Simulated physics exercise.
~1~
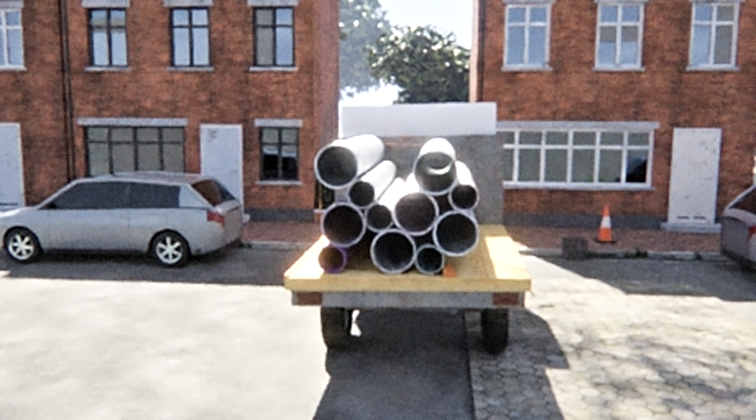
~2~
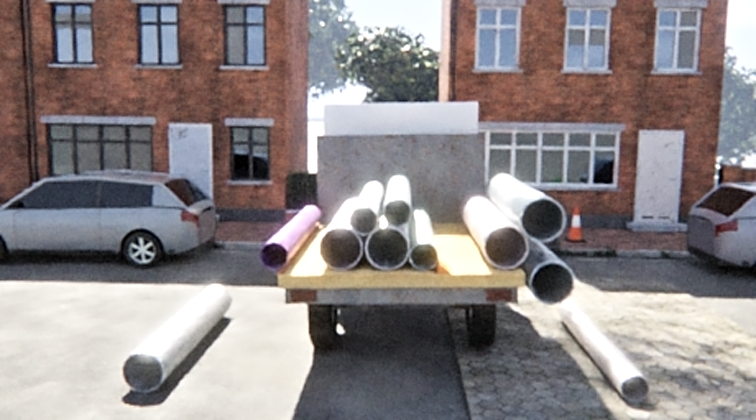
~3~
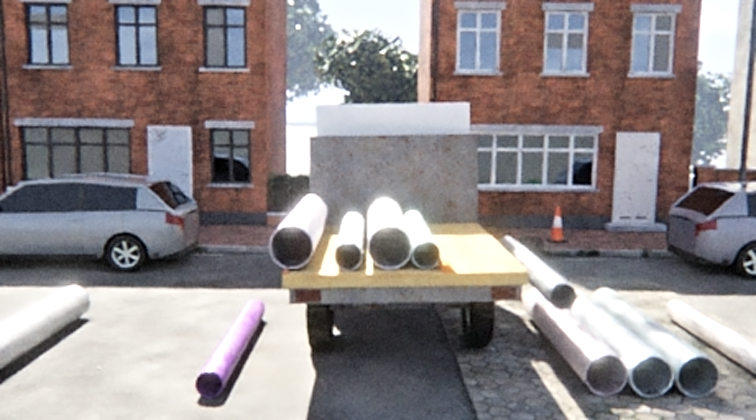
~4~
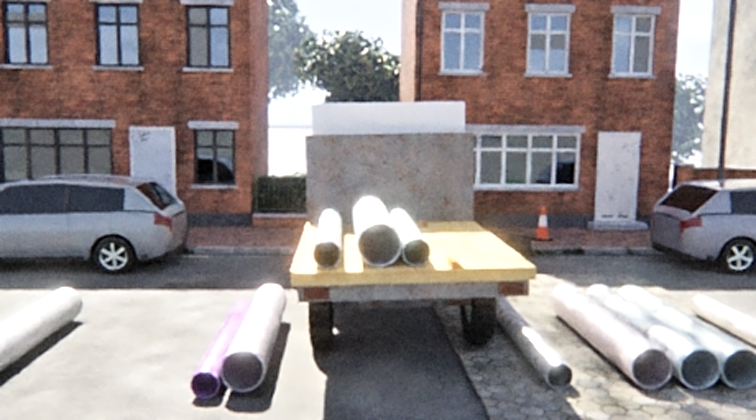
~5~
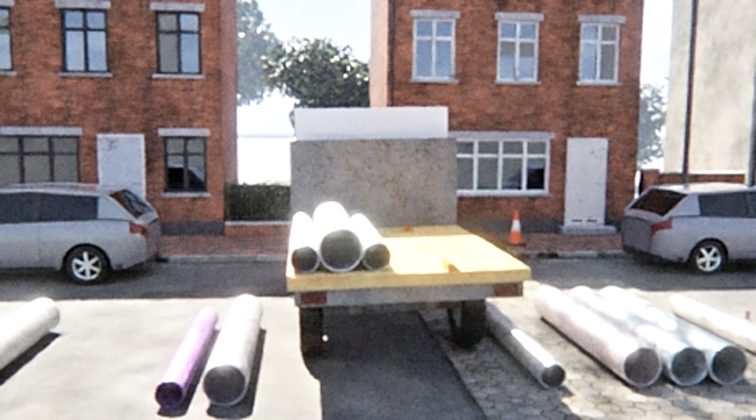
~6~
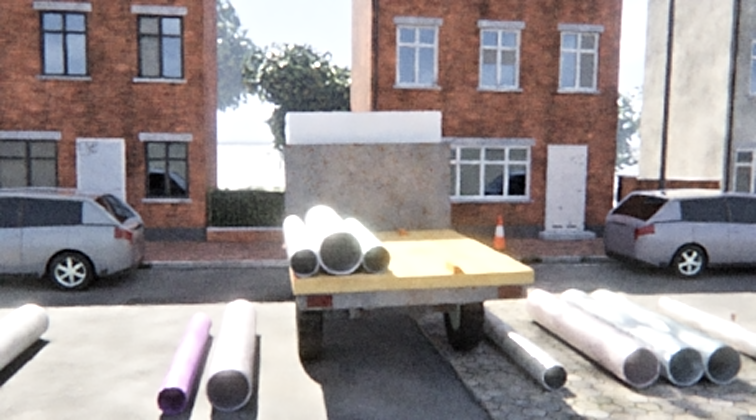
At the start, a stack of hollow steel pipes sits on the yellow deck of a flatbed lorry parked tail towards us before brick houses, a purple one low on the left. The stack then spreads apart, with pipes tumbling off both sides while the purple one reaches the deck's left edge. It drops to the ground on the left, as more pipes land on the right. Another grey pipe follows and settles beside the purple one. At the end, three pipes remain together on the deck's left side, and the purple pipe lies still on the ground.
